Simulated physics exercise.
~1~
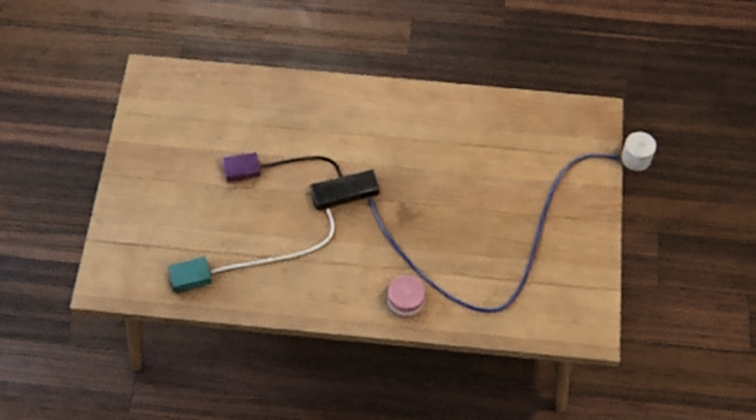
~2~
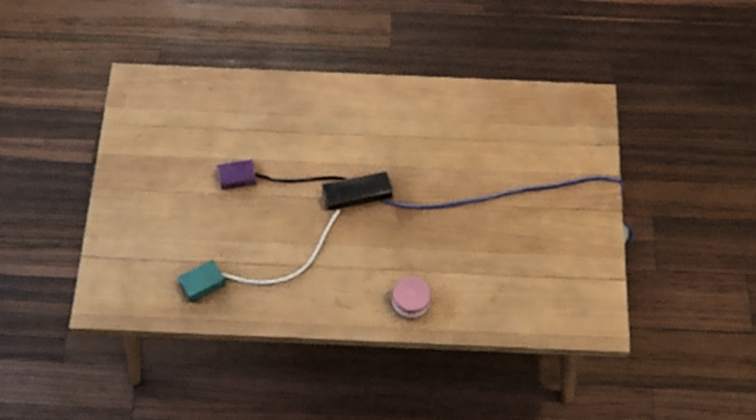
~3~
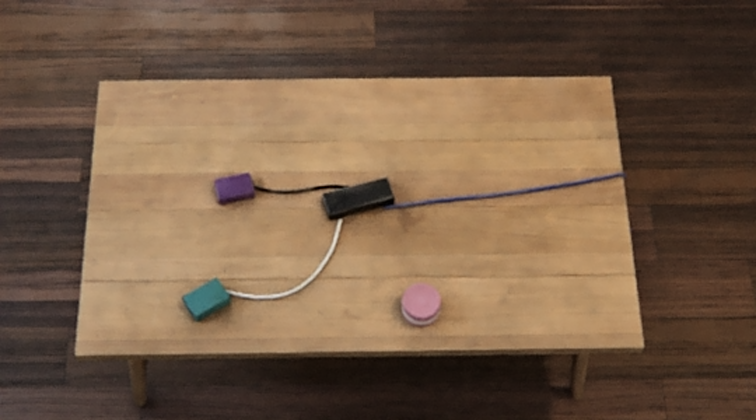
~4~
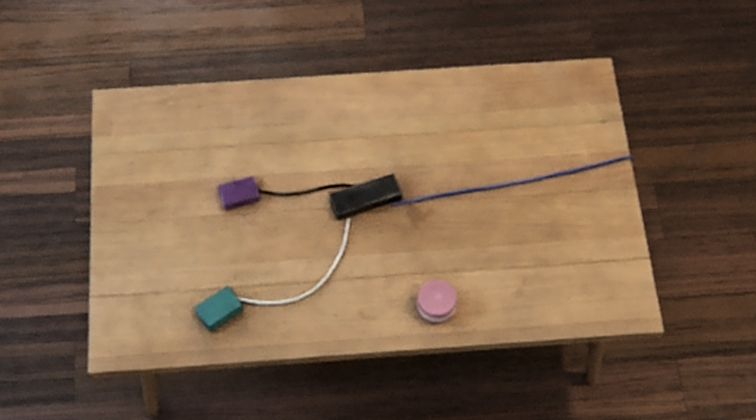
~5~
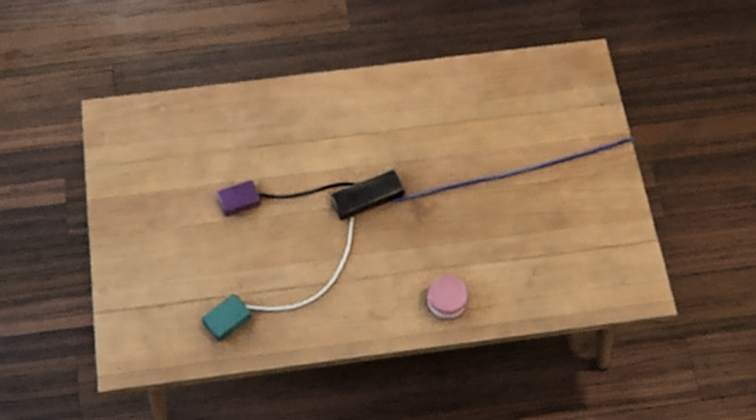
On a wooden table, a white speaker tipped off the right side, pulling its blue cable straight and tugging the black strip and teal drive slightly, and the cable ended stretched taut over the edge while the purple reader and pink tin stayed put.
